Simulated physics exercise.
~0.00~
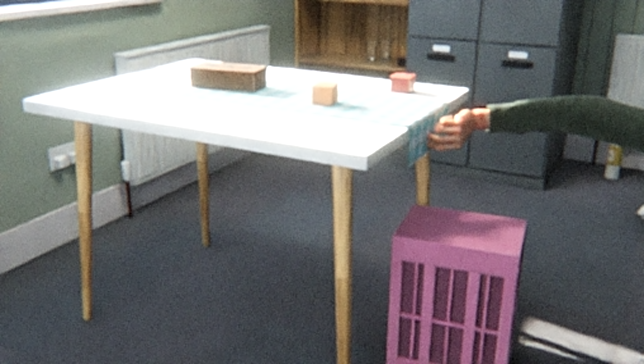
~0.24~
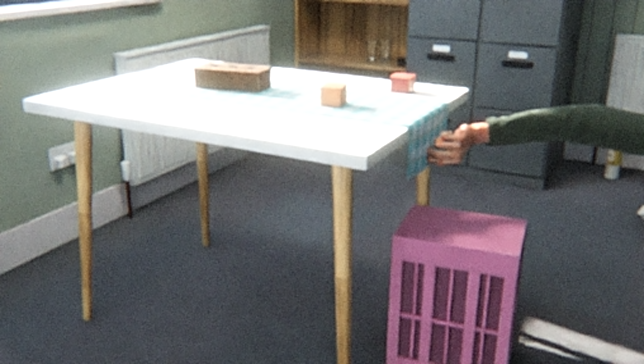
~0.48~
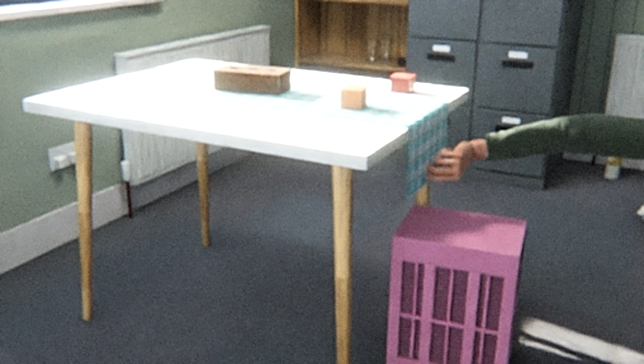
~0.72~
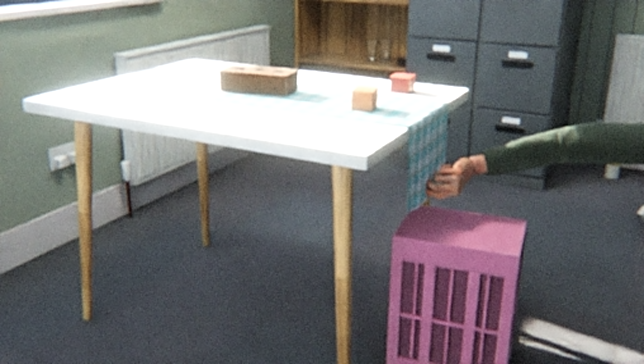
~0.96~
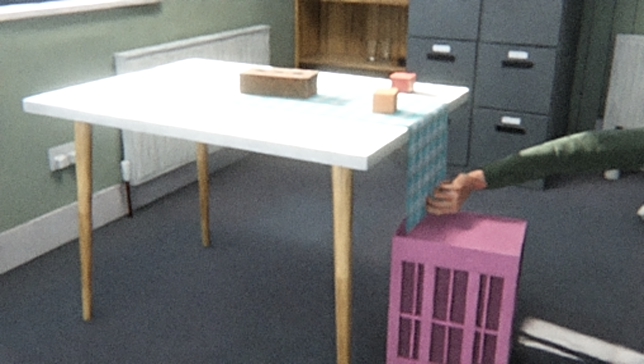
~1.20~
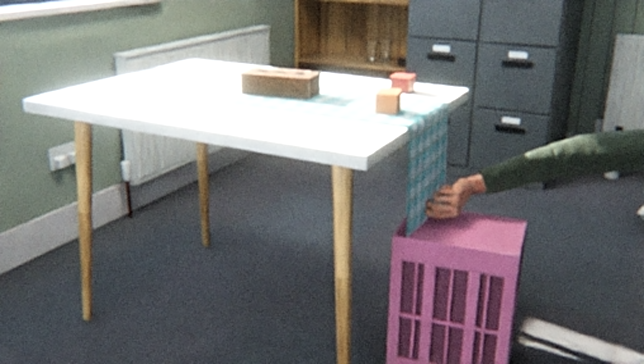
At the start, a brick, an orange block and a red block sit on a white table, while a hand in a dark green sleeve grips a turquoise cloth at the right end, above a pink crate. The hand pulls the cloth down over the edge, and the orange block begins sliding right. The brick soon rides along too, while the red block stays in place. The hanging cloth lengthens until its hem reaches the top of the crate. The movement then all but stops, with the orange block near the red one and everything still on the table.
